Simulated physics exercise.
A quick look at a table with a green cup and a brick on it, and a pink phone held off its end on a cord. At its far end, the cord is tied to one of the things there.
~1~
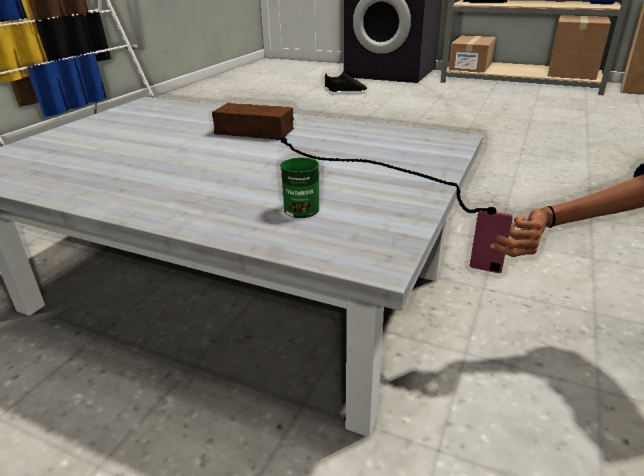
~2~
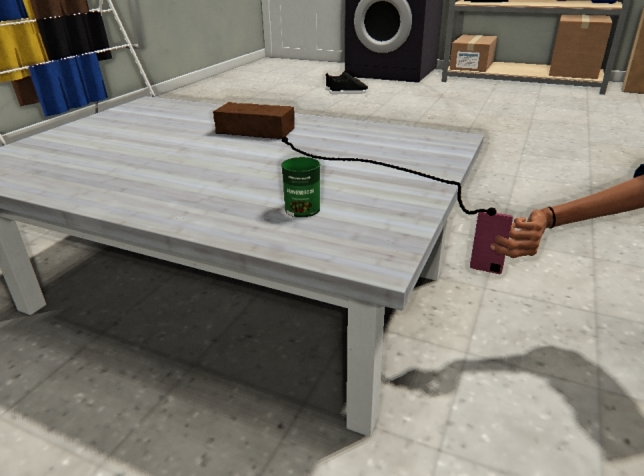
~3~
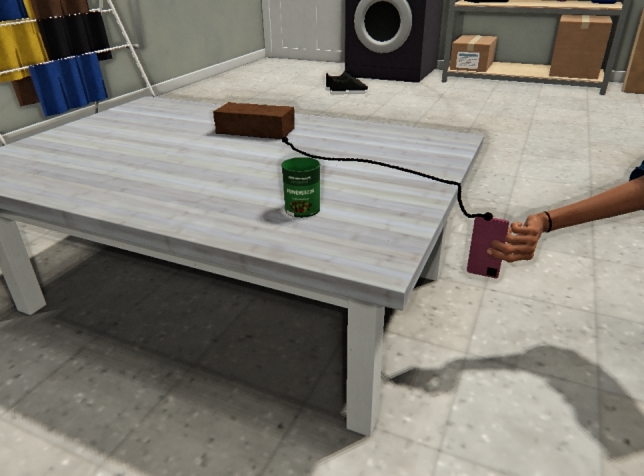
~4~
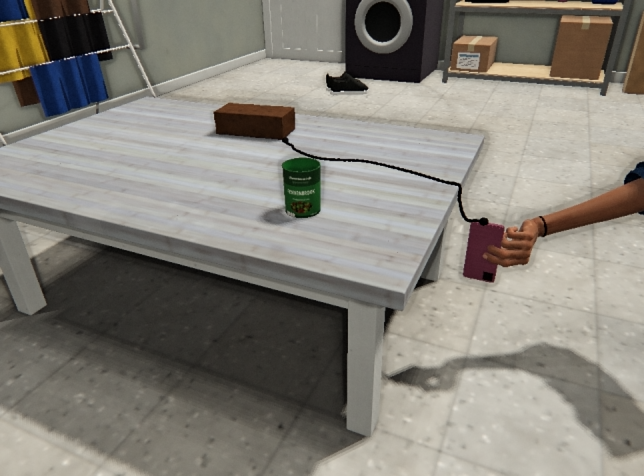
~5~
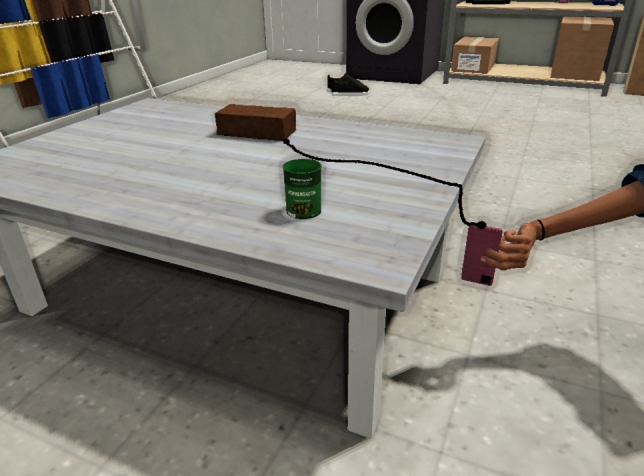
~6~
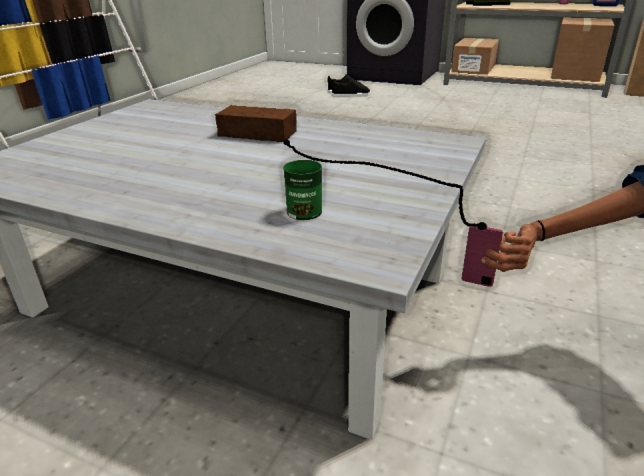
In a room with a tiled floor, a brick and a green can sit on a pale wooden table, while a hand at the right holds a pink phone tied by a dark cord to the brick. The hand and phone shift very slightly down and left, and the brick and can stay practically still.
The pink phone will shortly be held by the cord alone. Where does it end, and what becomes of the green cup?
Well, the pink phone stays suspended and the green cup holds its position by the finish.
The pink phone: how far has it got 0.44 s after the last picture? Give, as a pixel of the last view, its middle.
Position, approx.: (428, 261).
Then, 0.44 s later than the last view, phone above the floor near (428, 261); brick as before; cup as before.
Then, 1.10 s later than the last view, phone above the floor near (478, 266); brick as before; cup as before.
Then, 2.00 s later than the last view, phone above the floor near (485, 267); brick as before; cup as before.
Finally, phone above the floor near (459, 261); brick as before; cup as before. The pink phone swings from the edge and the green cup stays on top.
